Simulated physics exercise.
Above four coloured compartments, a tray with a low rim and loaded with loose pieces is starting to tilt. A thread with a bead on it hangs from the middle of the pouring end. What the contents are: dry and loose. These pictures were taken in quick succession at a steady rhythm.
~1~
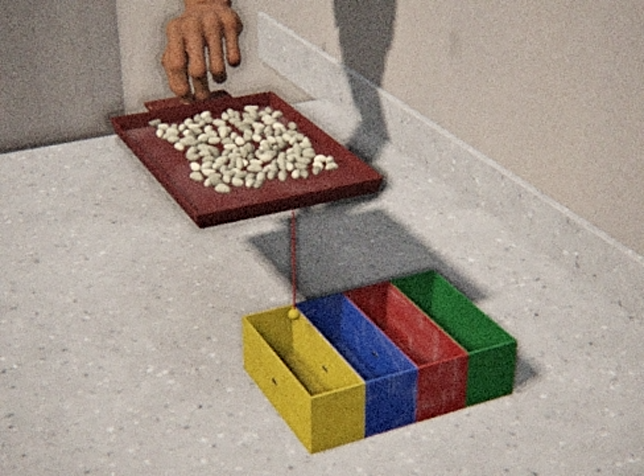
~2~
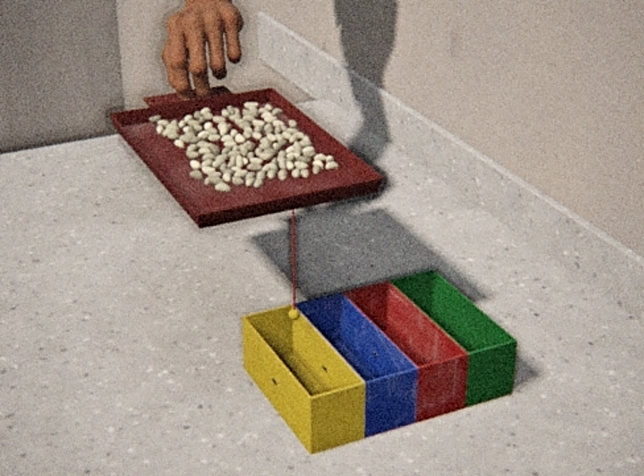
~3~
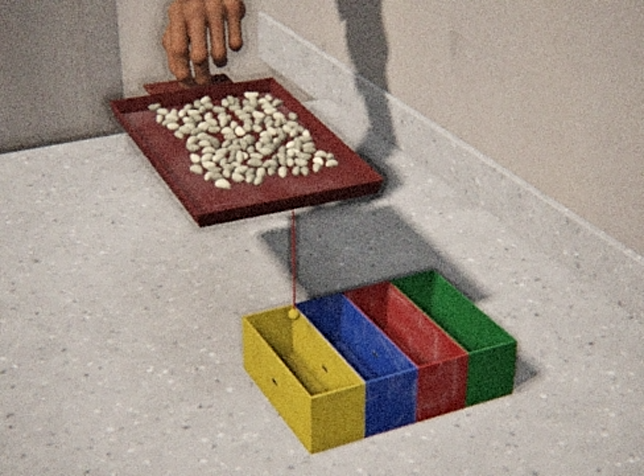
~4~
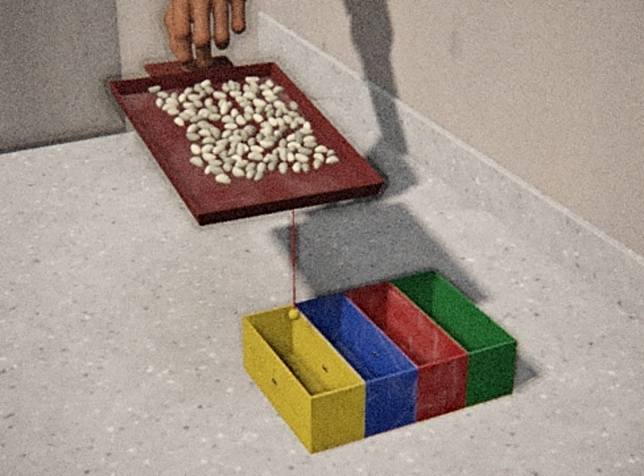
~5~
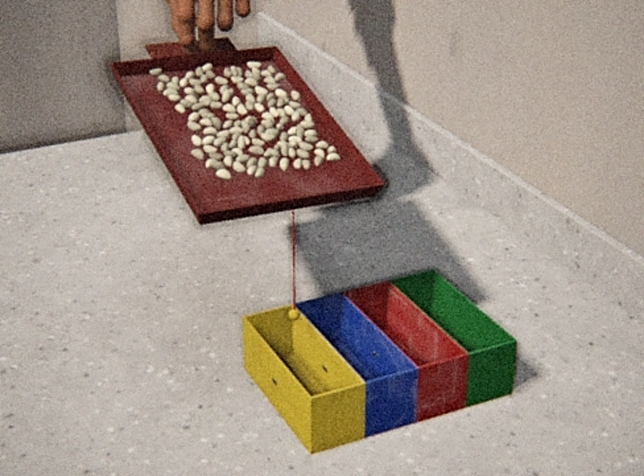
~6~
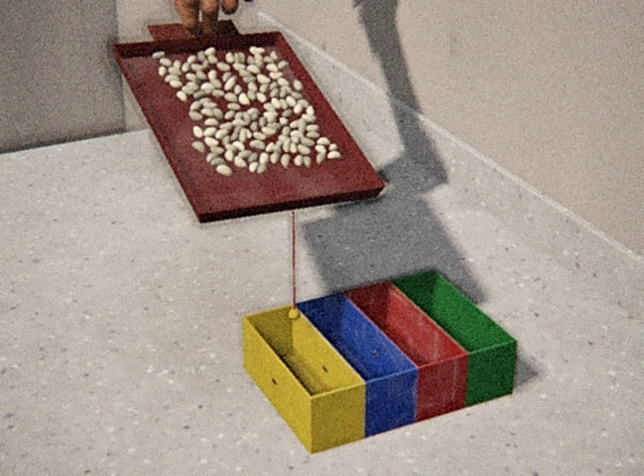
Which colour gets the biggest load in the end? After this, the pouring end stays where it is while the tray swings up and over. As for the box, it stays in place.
The blue cell gets the biggest load.
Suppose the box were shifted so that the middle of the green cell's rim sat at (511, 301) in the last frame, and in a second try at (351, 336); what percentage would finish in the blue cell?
Trial 1 20%, trial 2 0%.
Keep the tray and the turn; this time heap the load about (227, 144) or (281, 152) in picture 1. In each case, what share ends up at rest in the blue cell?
It would be roughly 30 per cent for the first and roughly 30 per cent for the second.
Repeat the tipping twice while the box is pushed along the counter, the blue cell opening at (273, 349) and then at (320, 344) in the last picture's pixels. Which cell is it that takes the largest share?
The first time it is the cell in green, and the second time it is the cell in red.
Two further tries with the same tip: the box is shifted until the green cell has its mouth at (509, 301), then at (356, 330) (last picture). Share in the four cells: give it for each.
The first comes to 60 percent and the second to 80 percent.
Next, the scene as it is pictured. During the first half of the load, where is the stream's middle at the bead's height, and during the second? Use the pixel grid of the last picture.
The opening part goes through (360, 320); what follows goes through (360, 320).
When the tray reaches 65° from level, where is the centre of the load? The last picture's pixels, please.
At about (328, 184).
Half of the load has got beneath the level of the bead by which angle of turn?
Reading: Some 100°.
Just after the last frame, tray tipped steeply; the larger part on the tray; just a few in the green cell; about a tenth falling or outside the box.
A moment on, tray tipped past a quarter turn; roughly a quarter on the tray; roughly a quarter in the blue cell; roughly a quarter in the red cell; about a tenth in the yellow cell; roughly a quarter falling or outside the box.
Further on, tray tipped past a quarter turn; roughly half in the blue cell; roughly a quarter in the red cell; roughly a quarter in the yellow cell; about a tenth falling or outside the box.
When it is over, tray tipped past a quarter turn; roughly half in the blue cell; roughly a quarter in the red cell; roughly a quarter in the yellow cell; not one in the green cell; about a tenth outside the box.
